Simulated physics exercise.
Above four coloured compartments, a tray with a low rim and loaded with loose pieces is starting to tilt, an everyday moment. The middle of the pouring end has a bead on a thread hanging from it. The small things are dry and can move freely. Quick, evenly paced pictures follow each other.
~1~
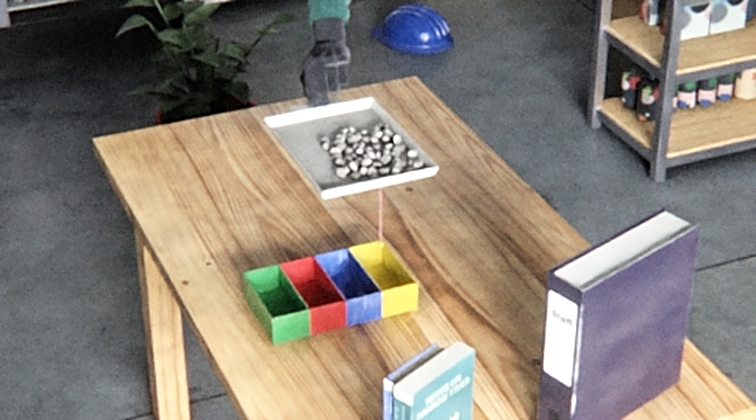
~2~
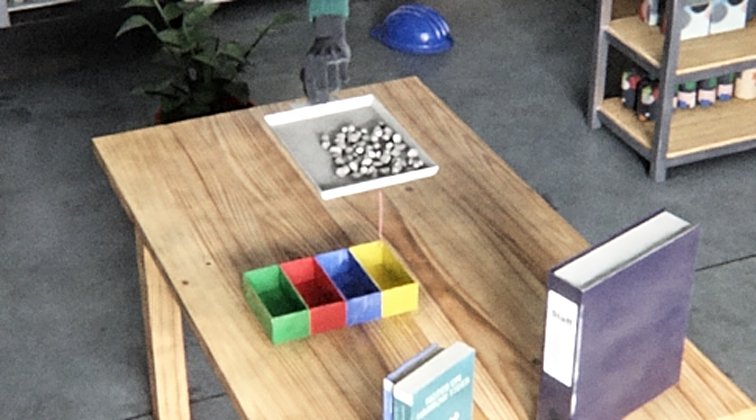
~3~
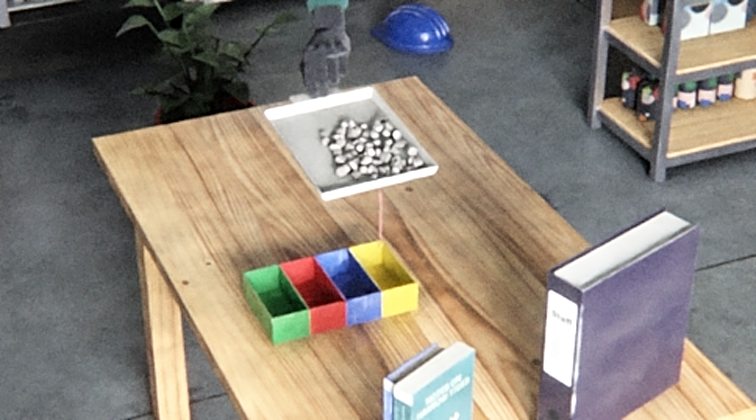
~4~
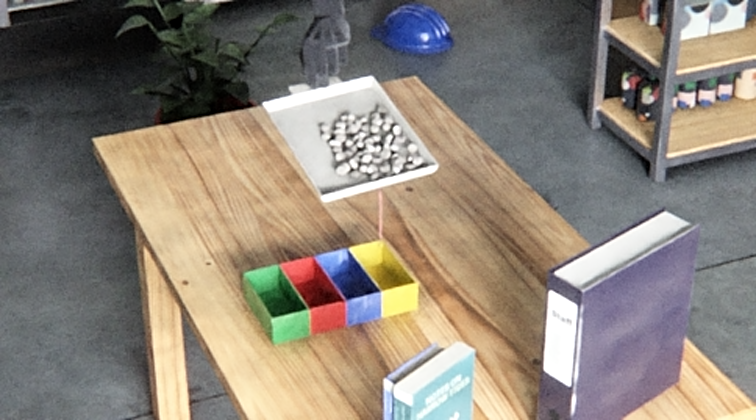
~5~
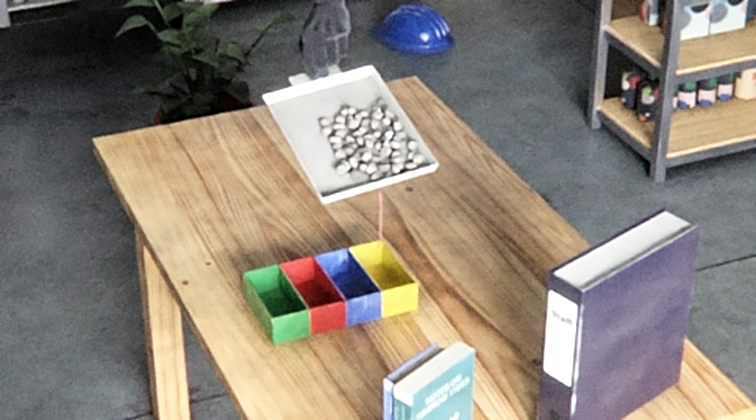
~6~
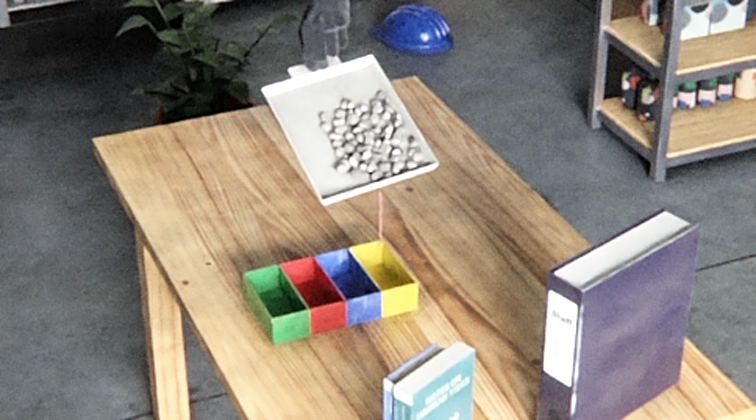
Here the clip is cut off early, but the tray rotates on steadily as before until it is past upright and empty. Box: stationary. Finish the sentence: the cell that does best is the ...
... Blue cell.
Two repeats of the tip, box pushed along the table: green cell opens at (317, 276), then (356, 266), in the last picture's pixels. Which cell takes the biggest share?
Red first, the green one second.
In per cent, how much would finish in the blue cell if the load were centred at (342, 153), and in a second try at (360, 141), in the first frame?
Share in order: Roughly 60 %, 60 %.
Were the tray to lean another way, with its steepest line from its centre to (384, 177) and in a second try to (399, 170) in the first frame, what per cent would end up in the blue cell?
Around 0 percent for the first aim and around 0 percent for the second.
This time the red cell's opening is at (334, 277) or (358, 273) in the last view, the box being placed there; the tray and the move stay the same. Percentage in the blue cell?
Roughly 40 per cent, and 20 per cent.
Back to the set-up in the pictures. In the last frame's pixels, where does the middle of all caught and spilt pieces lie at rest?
Once nothing moves, the middle sits near (349, 290).
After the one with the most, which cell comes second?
That would be yellow.
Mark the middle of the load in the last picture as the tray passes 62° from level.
The load is centred around (359, 179).
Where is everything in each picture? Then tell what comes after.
Corners of the pouring end (324, 190) and (434, 166), level; middle of the load (370, 154), bits of gravel; bead on its thread (380, 245); green cell (291, 325); red cell (328, 315); blue cell (364, 306); yellow cell (400, 298), in the first picture.
Corners of the pouring end (324, 190) and (434, 166), level; middle of the load (370, 153), in the second picture.
Corners of the pouring end (324, 192) and (434, 165), tipped barely, lowest at the left corner; middle of the load (370, 150), in the third picture.
Corners of the pouring end (324, 194) and (434, 164), tipped a little, lowest at the left corner; middle of the load (370, 147), in the fourth picture.
Corners of the pouring end (324, 196) and (434, 163), tipped a little, lowest at the left corner; middle of the load (370, 143), in the fifth picture.
Corners of the pouring end (324, 198) and (434, 162), tipped clearly, lowest at the left corner; middle of the load (370, 140); green cell (291, 325); red cell (328, 315); blue cell (364, 306); yellow cell (400, 298), in the sixth picture.
Just after the last frame, tray tipped steeply; almost all on the tray; about a tenth falling or outside the box.
A moment on, tray tipped right over; roughly a quarter on the tray; roughly a third in the blue cell; about a tenth in the yellow cell; about a tenth in the red cell; roughly a quarter falling or outside the box.
Further on, tray tipped past a quarter turn; roughly two thirds in the blue cell; roughly a quarter in the yellow cell; about a tenth in the red cell; just a few falling or outside the box.
When it is over, tray tipped past a quarter turn; roughly two thirds in the blue cell; roughly a quarter in the yellow cell; about a tenth in the red cell; not one in the green cell; just a few outside the box.
